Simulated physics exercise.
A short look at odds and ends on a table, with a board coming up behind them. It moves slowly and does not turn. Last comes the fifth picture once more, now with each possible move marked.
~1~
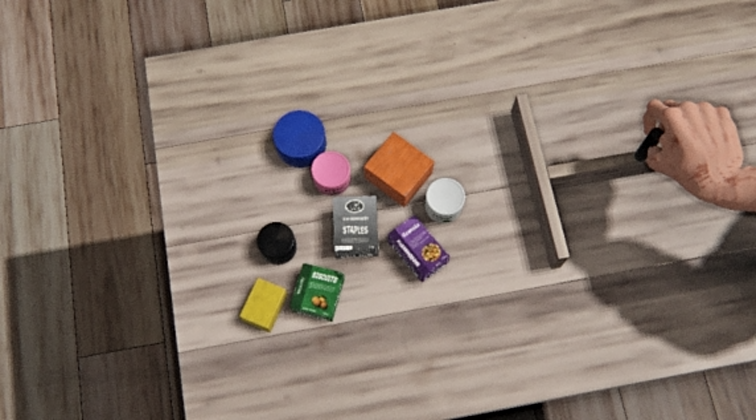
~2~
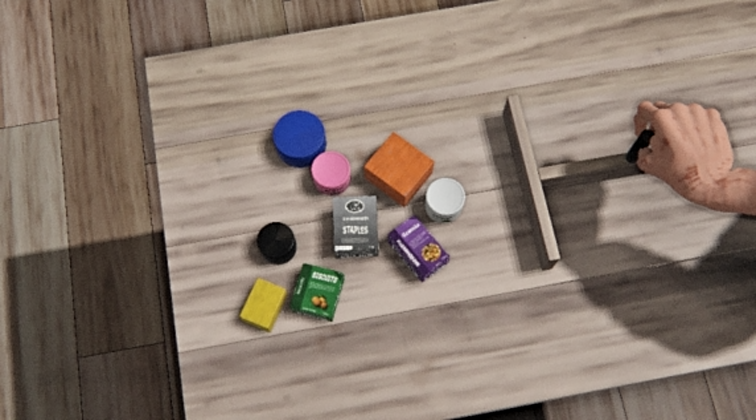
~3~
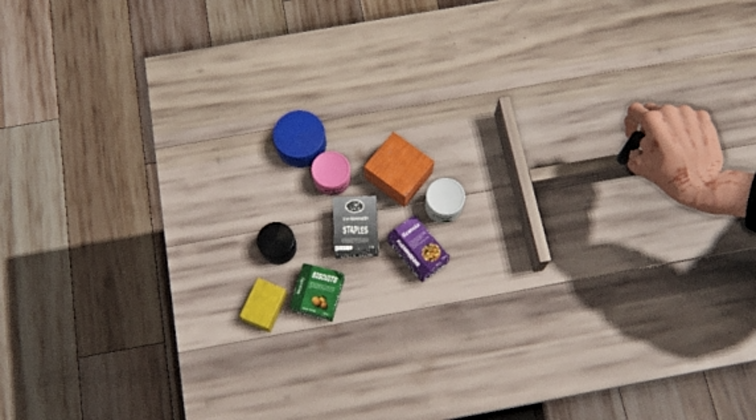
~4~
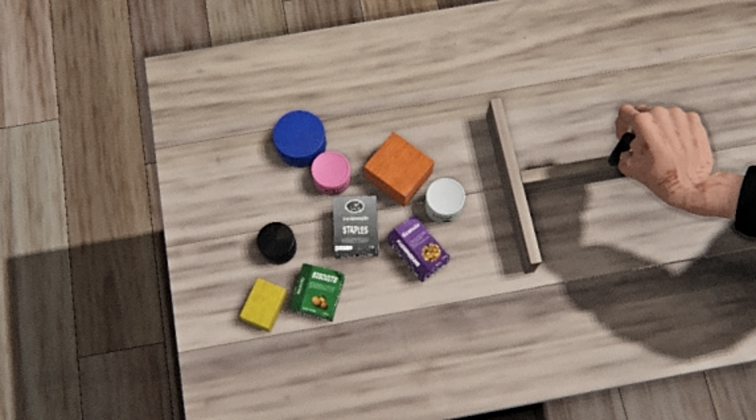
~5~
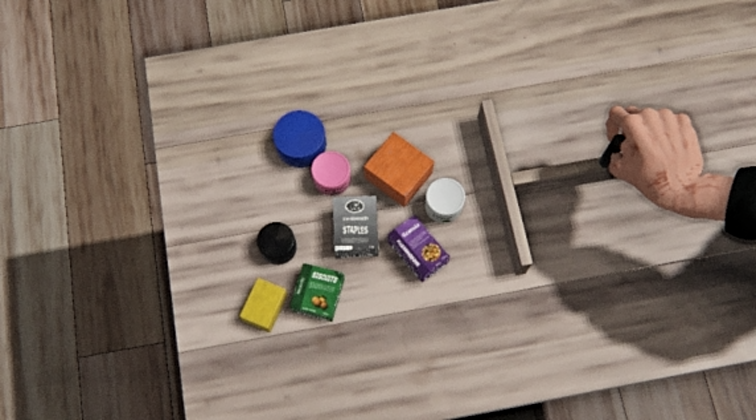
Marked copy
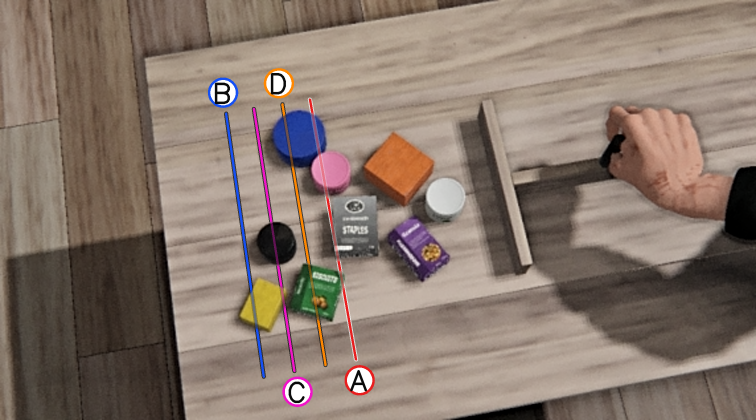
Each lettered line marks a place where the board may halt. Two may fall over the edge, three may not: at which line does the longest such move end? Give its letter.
B is the last line within the limit.
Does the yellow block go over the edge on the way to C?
By then, no.
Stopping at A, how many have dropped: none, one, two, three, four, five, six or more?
The count is none.
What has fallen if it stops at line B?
It is the black tin.
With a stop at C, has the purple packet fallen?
No.
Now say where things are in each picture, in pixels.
Green box (317, 293); pink tub (331, 174); board (542, 173), in the first picture.
Board (533, 175); black tin (277, 243), in the second picture.
Board (524, 176); white tub (445, 201), in the third picture.
Board (515, 178); orange block (399, 170), in the fourth picture.
Board (506, 180); green box (317, 293); pink tub (331, 174); grey box (356, 228), in the fifth picture.
On the marked copy, A at (332, 223); B at (244, 239); C at (273, 234); D at (303, 228).
Taking B. A third of the way, board (412, 196); purple packet (384, 258); pink tub (326, 175).
Two thirds of the way, board (318, 213); black tin (205, 245); pink tub (238, 181).
When it is over, board (244, 226); black tin over the edge; pink tub (167, 194); one fallen.
As for the rest, A is within the limit but short; C is within the limit but short; D is within the limit but short.
